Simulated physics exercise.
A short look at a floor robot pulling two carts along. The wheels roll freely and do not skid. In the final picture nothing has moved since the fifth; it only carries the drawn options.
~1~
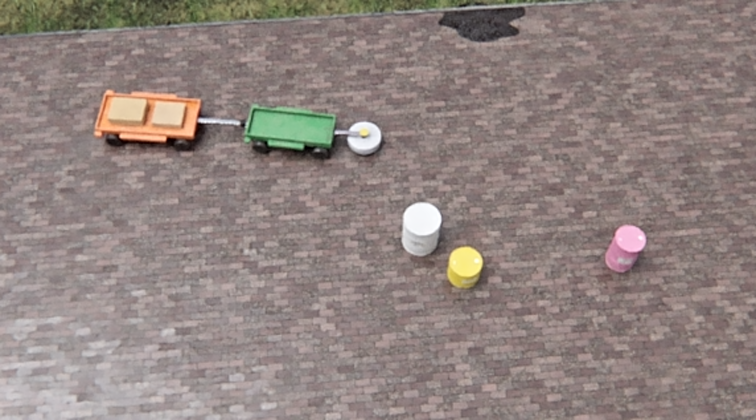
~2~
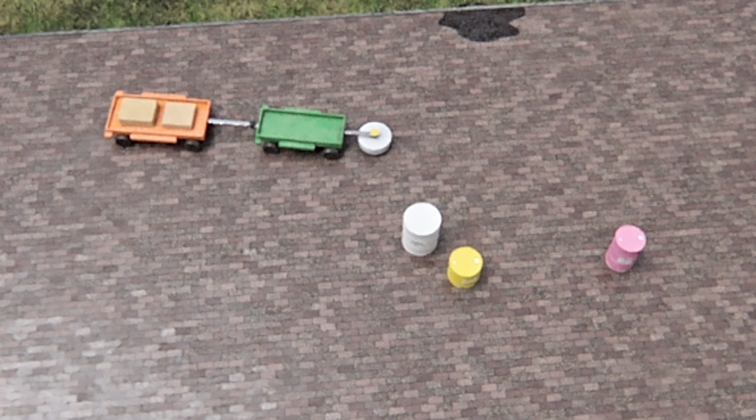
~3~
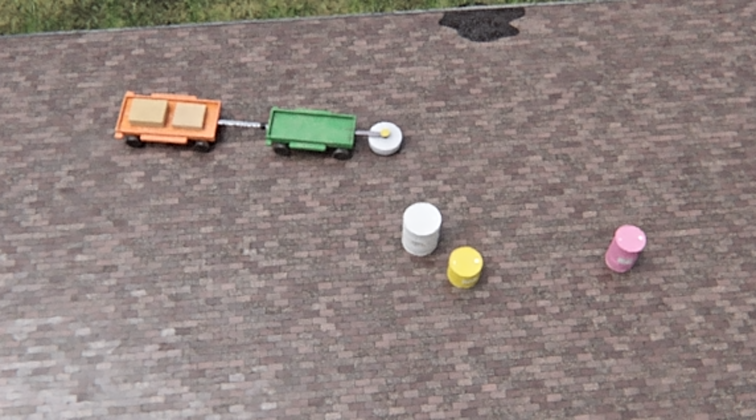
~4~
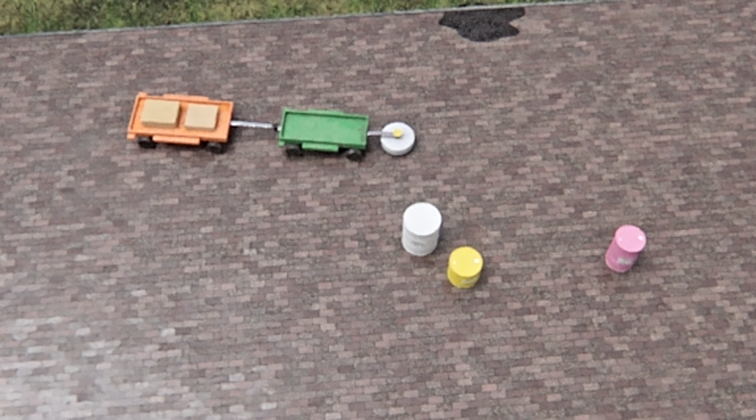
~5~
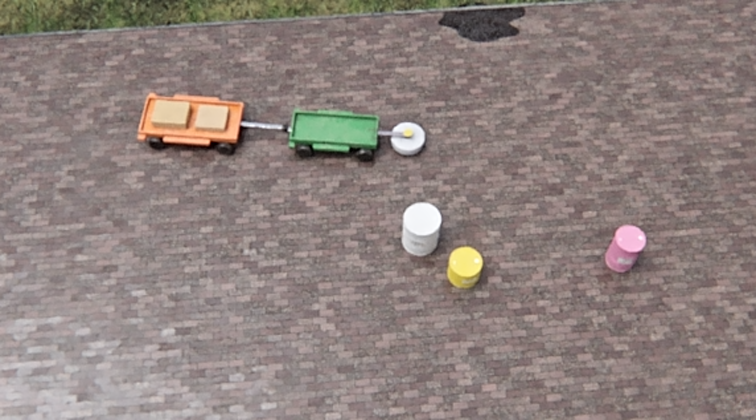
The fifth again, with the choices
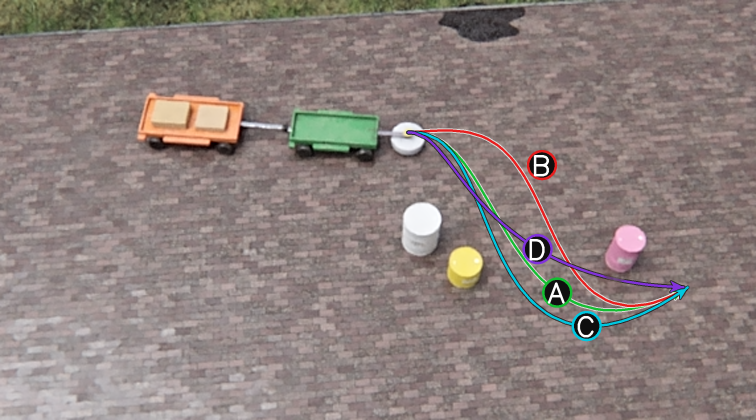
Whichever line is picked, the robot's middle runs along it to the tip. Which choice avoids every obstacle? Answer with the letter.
Everything gets past on A.
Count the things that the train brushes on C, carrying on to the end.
In all, two.
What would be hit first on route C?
First the yellow tub.
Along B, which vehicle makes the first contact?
It is the green cart.
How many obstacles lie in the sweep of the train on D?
One.
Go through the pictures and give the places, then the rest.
Robot (364, 137); green cart (291, 127); orange cart (149, 116), in the first frame.
Robot (375, 137); green cart (301, 128); orange cart (159, 116); yellow tub (463, 274), in the second frame.
Robot (385, 137); green cart (312, 129); orange cart (169, 117); white drum (420, 240), in the third frame.
Robot (398, 138); green cart (324, 129); orange cart (181, 118); pink drum (620, 259), in the fourth frame.
Robot (408, 138); green cart (335, 130); orange cart (192, 119); yellow tub (463, 274); pink drum (620, 259); white drum (420, 240), in the fifth frame.
On the copy, A from (408, 132) via (517, 249) to (684, 289); B from (408, 132) via (545, 218) to (688, 287); C from (408, 132) via (510, 273) to (688, 287); D from (408, 132) via (521, 238) to (683, 287).
On A. First, robot (491, 213), last cart (302, 127).
Then, robot (576, 308), last cart (405, 161).
Finally, robot (685, 291), last cart (475, 212); nothing has been touched.
By contrast, B meets the pink drum; C meets the white drum and yellow tub; D meets the pink drum.
